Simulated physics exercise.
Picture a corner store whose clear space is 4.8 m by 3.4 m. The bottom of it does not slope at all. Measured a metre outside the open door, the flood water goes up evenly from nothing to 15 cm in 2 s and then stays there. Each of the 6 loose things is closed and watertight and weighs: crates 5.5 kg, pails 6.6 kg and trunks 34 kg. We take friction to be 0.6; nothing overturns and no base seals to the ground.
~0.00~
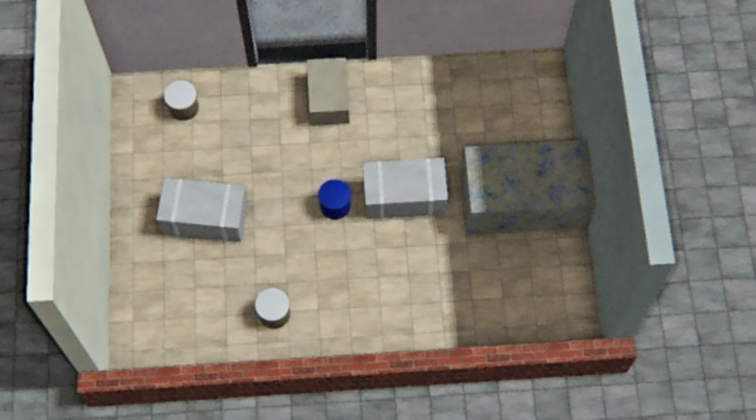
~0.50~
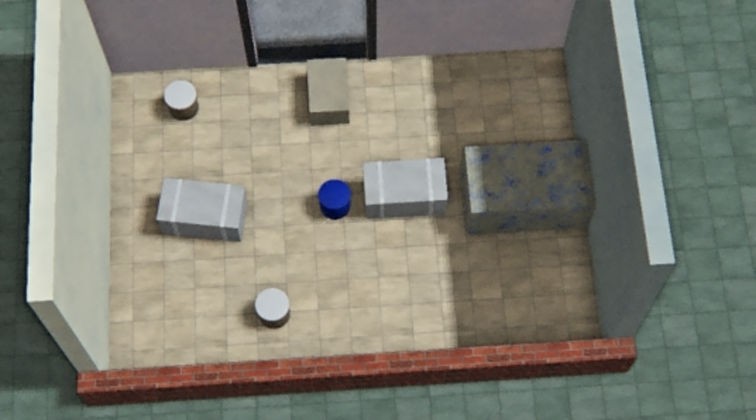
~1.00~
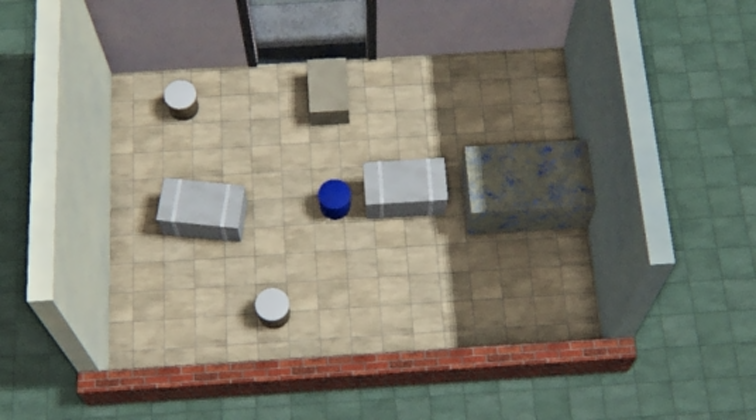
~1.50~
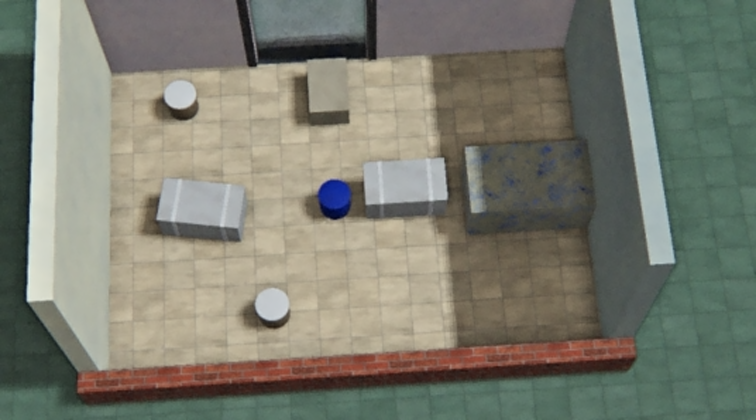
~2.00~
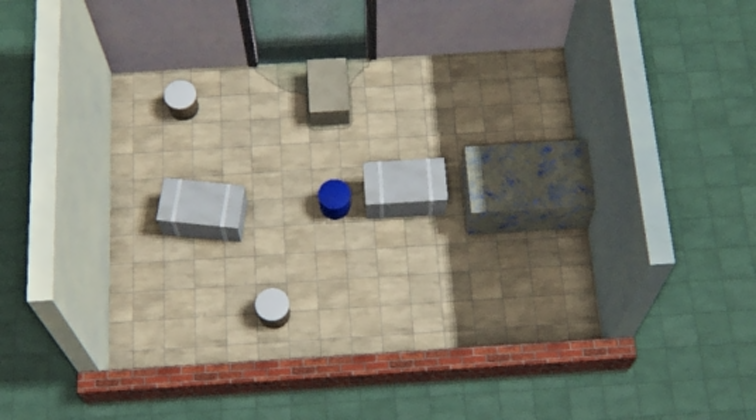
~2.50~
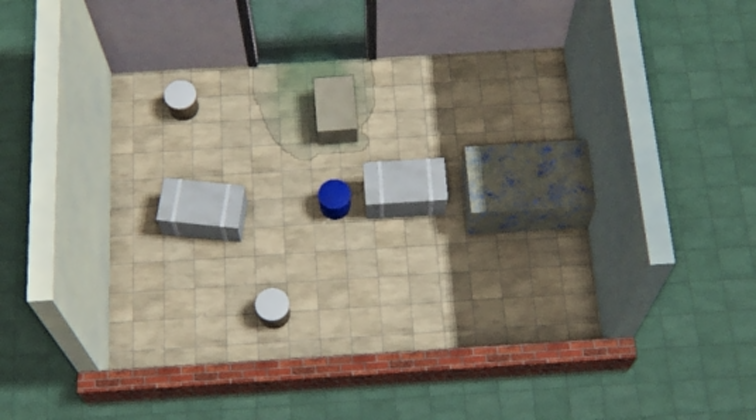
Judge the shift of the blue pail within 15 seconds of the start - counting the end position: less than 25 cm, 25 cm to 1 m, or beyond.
It is pushed well off.
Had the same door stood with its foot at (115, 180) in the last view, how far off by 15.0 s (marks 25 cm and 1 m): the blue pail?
Then the blue pail moves a short way.
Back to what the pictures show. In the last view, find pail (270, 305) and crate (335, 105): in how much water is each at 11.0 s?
Some 8 cm at the first, some 7 cm at the second.
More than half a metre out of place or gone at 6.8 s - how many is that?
I get 1.
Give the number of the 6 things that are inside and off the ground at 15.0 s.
It comes to 4 of them.
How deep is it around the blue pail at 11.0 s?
Depth: About 6 cm.
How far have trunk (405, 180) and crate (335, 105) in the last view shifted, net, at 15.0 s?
Respectively 0 and 140 cm.
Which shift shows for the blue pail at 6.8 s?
Around 30 cm from the start by that time.
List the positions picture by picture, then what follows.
In the first frame, the blue pail at (334, 194) rests on the ground; water covers 0.0 m2; 0 of 6 have shifted.
In the second frame, the blue pail at (334, 194) rests on the ground; 0.0 m2 under water; 0 of 6 have shifted.
In the third frame, the blue pail at (334, 194) rests on the ground; water covers 0.0 m2; 0 of 6 have shifted.
In the fourth frame, the blue pail at (334, 194), on the bottom; 0.0 m2 under water; 0 of 6 have shifted.
In the fifth frame, the blue pail at (334, 194), on the bottom; 0.2 m2 under water; 0 of 6 have shifted.
In the sixth frame, the blue pail at (334, 194) rests on the ground; 1.0 m2 under water; 1 of 6 have shifted.
After 3.5 s the blue pail is near (334, 194), 0.0 m from its start, aground; 1 afloat.
After 6.8 s the blue pail is near (330, 221), 0.3 m from its start, aground; 1 afloat.
After 11.0 s the blue pail is near (333, 261), 0.7 m from its start, aground; 1 afloat.
After 15.0 s the blue pail is near (365, 329), 1.4 m from its start, afloat; 4 afloat.
